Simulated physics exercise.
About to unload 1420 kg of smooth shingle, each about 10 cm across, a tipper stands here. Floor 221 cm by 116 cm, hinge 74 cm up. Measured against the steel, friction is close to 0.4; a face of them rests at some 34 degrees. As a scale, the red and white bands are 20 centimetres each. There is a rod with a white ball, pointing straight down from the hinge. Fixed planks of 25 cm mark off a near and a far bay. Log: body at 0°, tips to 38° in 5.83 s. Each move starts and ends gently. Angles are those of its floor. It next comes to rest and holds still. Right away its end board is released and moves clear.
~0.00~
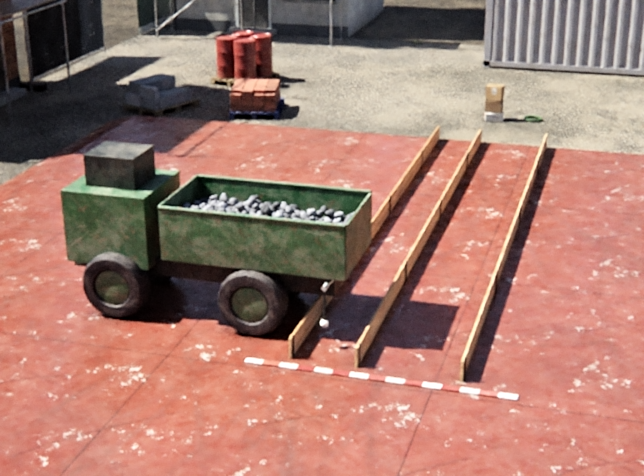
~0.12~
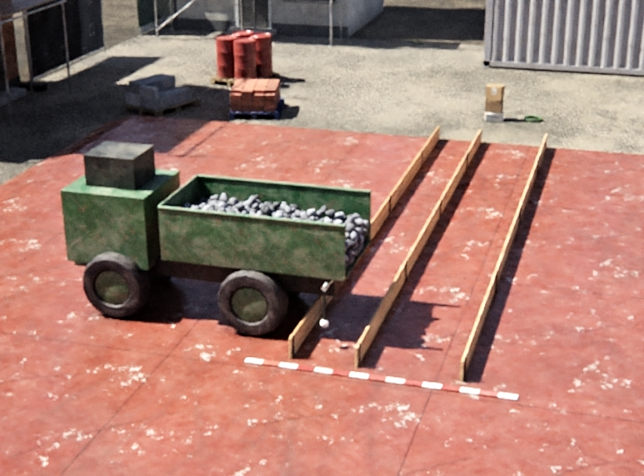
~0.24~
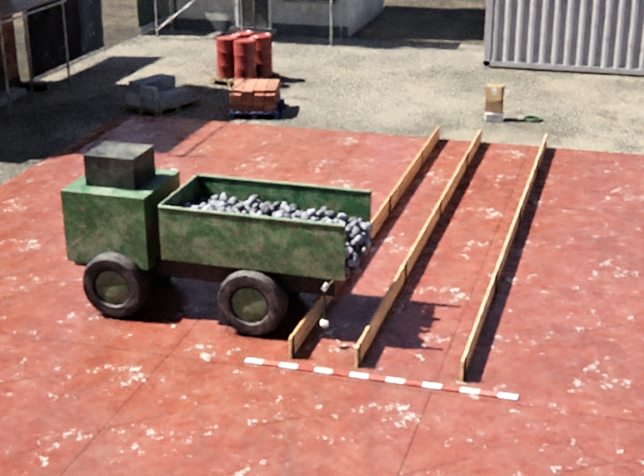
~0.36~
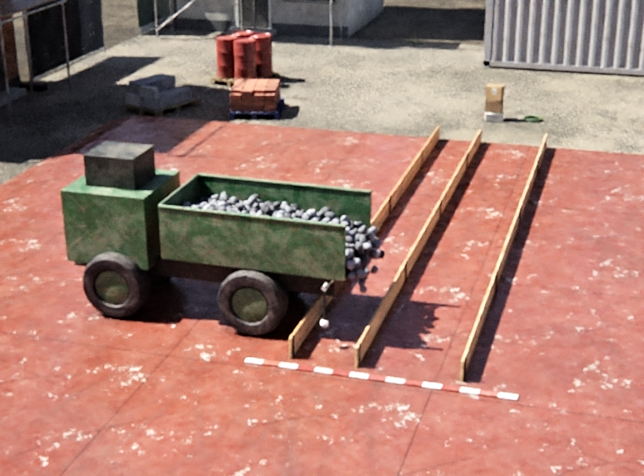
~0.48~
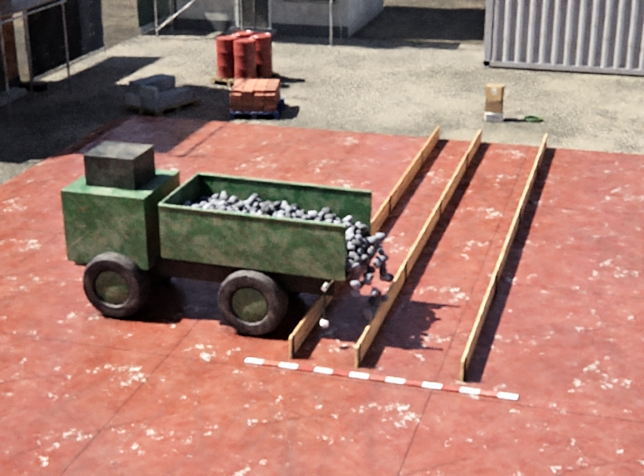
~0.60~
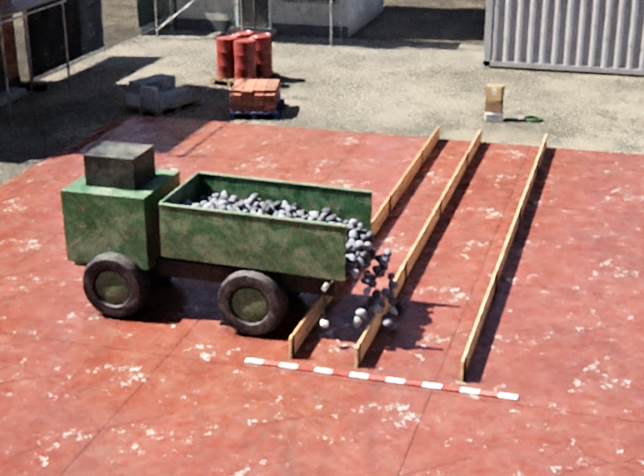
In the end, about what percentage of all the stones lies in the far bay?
About 85 out of 100.
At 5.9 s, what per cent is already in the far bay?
Something like 85 in a hundred.
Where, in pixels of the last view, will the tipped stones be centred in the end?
In the last view, about (415, 321).
After 4.4 s the floor is at 32°; 19 % in the body, 16 % in the near bay, 65 % in the far bay; the foremost stones are at (473, 325).
After 5.9 s the floor is at 38°; 0 % in the body, 16 % in the near bay, 83 % in the far bay, 1 % past the last board; the foremost stones are at (492, 339).
After 6.3 s the floor is at 38°; 0 % in the body, 16 % in the near bay, 83 % in the far bay, 1 % past the last board; the foremost stones are at (492, 339).
After 9.3 s the floor is at 38°; 0 % in the body, 16 % in the near bay, 83 % in the far bay, 1 % past the last board; the foremost stones are at (492, 339).
